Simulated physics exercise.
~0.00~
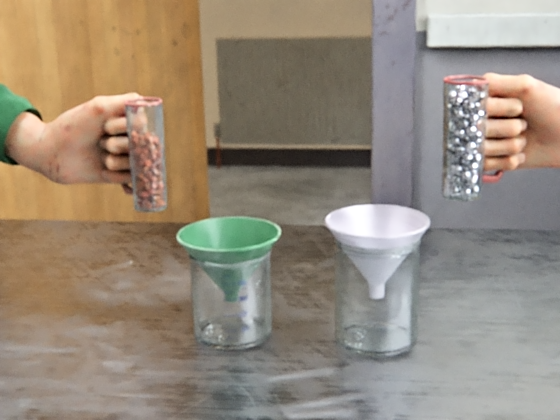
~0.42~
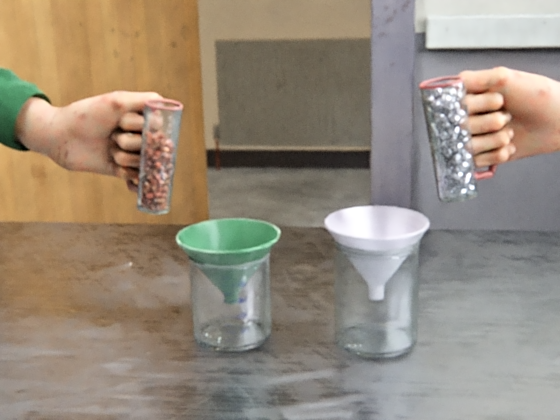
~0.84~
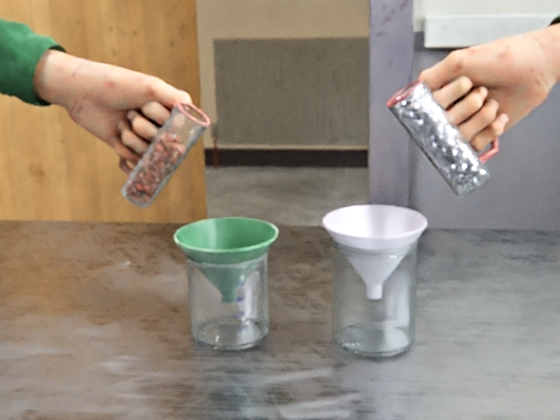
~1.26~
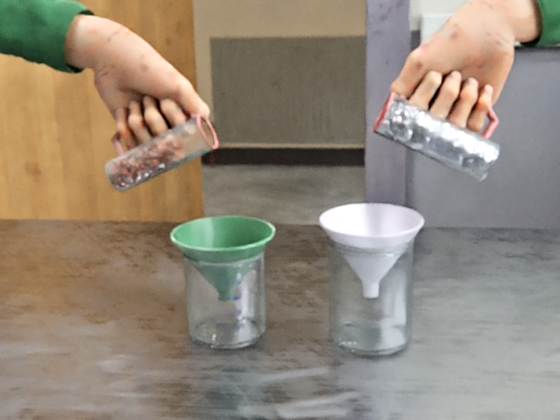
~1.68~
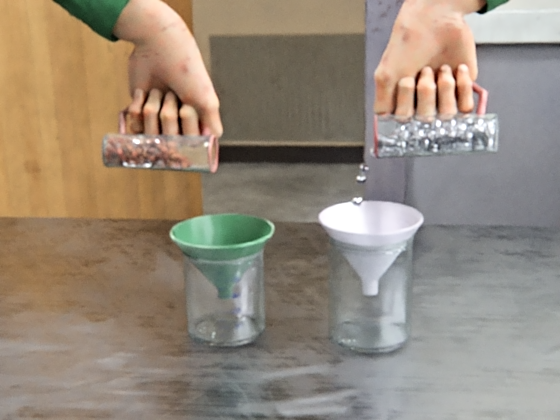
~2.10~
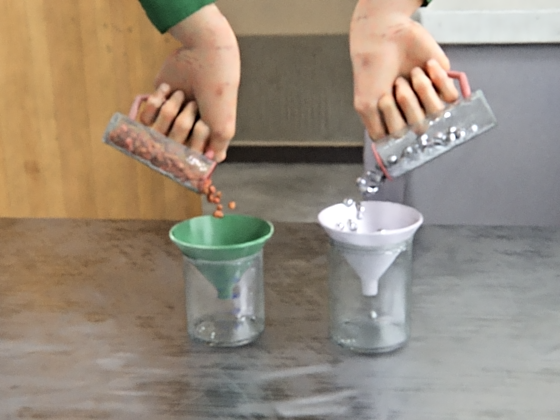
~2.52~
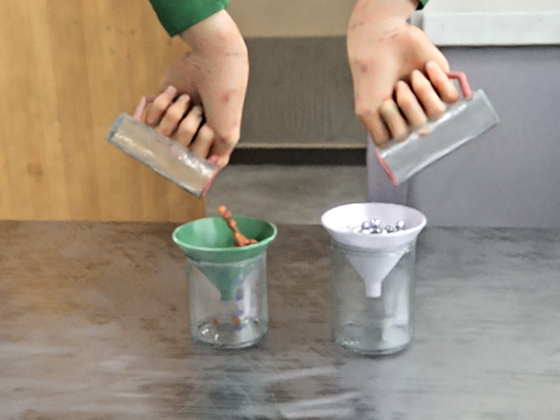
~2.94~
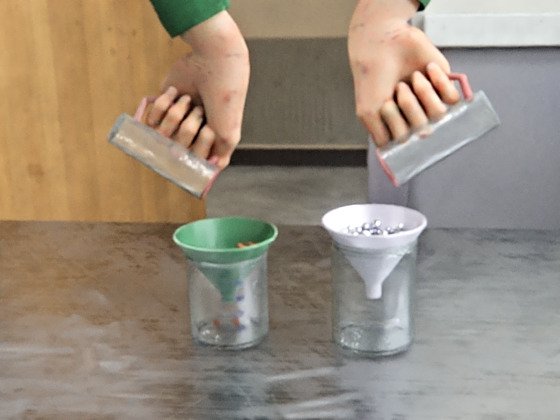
Two hands tip cups of red and silver pieces into funnels, where most stay stuck.
